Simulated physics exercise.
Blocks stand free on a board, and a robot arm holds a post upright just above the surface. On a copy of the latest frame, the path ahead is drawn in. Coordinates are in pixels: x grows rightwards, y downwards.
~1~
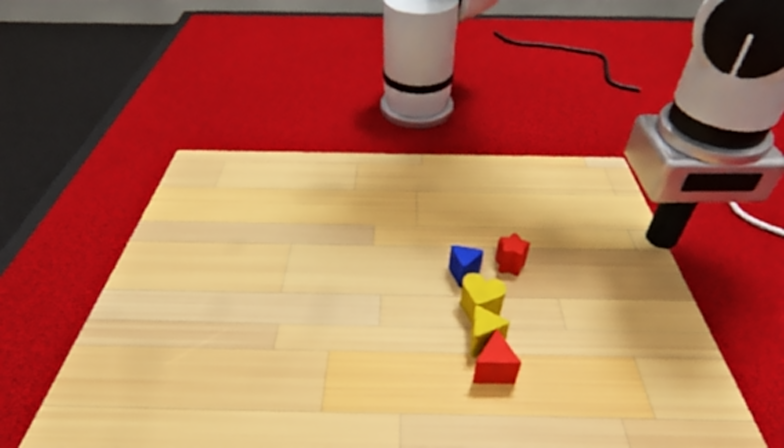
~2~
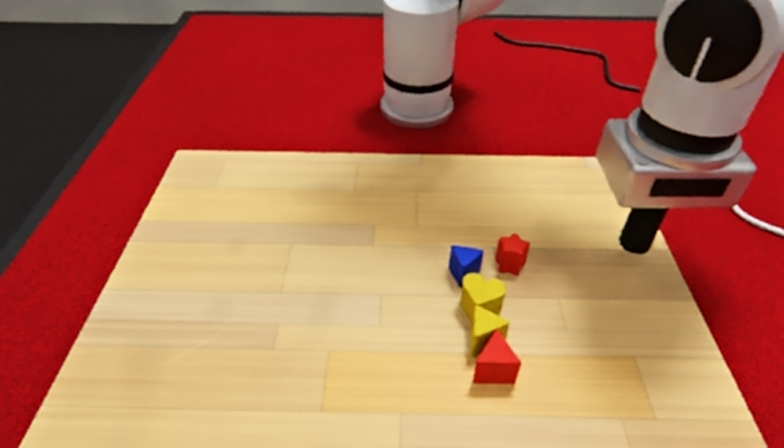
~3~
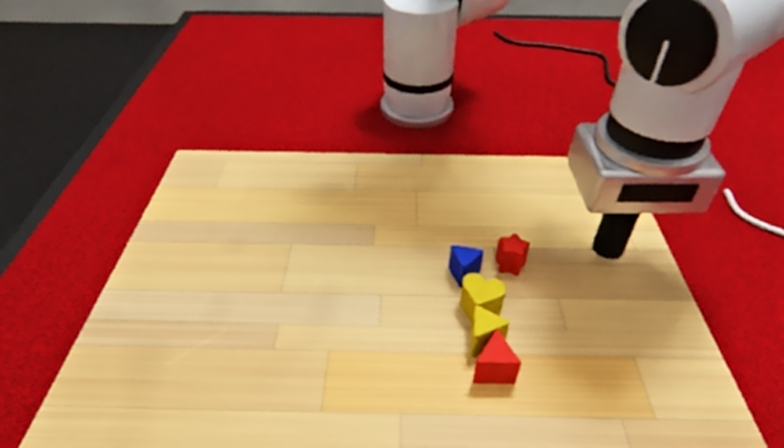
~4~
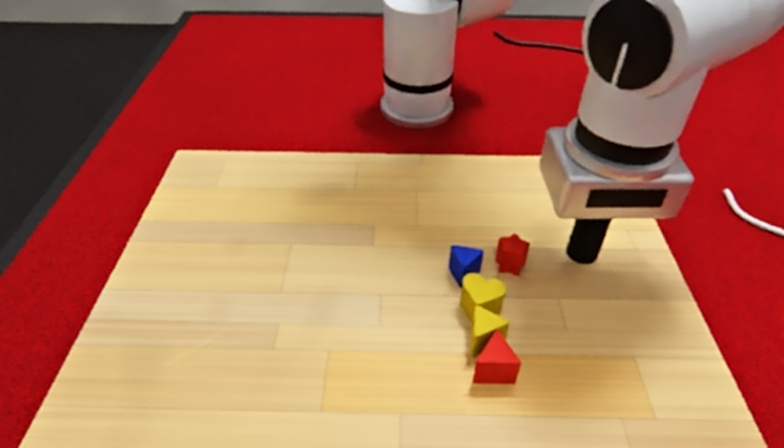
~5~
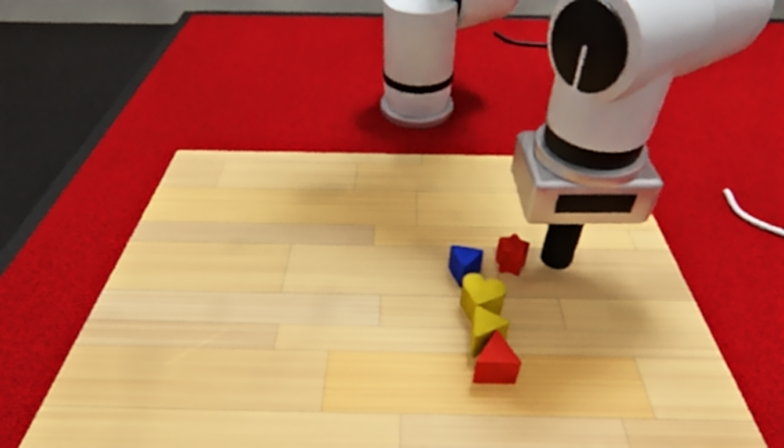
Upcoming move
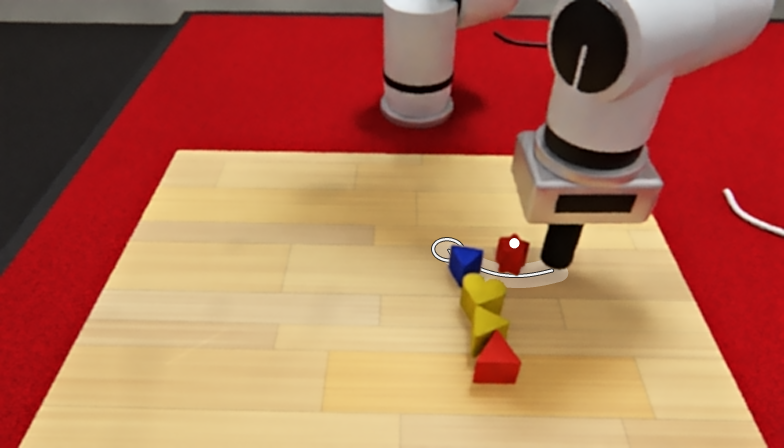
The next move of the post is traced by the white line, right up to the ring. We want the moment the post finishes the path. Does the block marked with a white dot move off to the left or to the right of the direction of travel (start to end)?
Measured against the direction from start to end, the block marked with a white dot shifts toward the right-hand side.
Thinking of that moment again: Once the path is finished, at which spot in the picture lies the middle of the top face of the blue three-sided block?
Put as a pixel place, it's (446, 250).
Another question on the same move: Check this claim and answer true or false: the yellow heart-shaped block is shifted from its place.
This is false.
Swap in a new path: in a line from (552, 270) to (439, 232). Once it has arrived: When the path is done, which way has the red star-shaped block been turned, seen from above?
Rotates counter-clockwise.
The line goes from (552, 270) over (516, 276) and (478, 268) to (448, 250); the dot is on the red star-shaped block.
What follows on the original path. One third of the way, post (519, 264); red star-shaped block (498, 240), turned 15° clockwise.
Two thirds of the way, post (480, 256); blue three-sided block (454, 254), turned 35° anticlockwise; red star-shaped block (473, 228), turned 45° clockwise.
At the end, post (449, 238); blue three-sided block (446, 250), turned 85° anticlockwise; yellow heart-shaped block unmoved; red star-shaped block (460, 212), turned 85° clockwise.
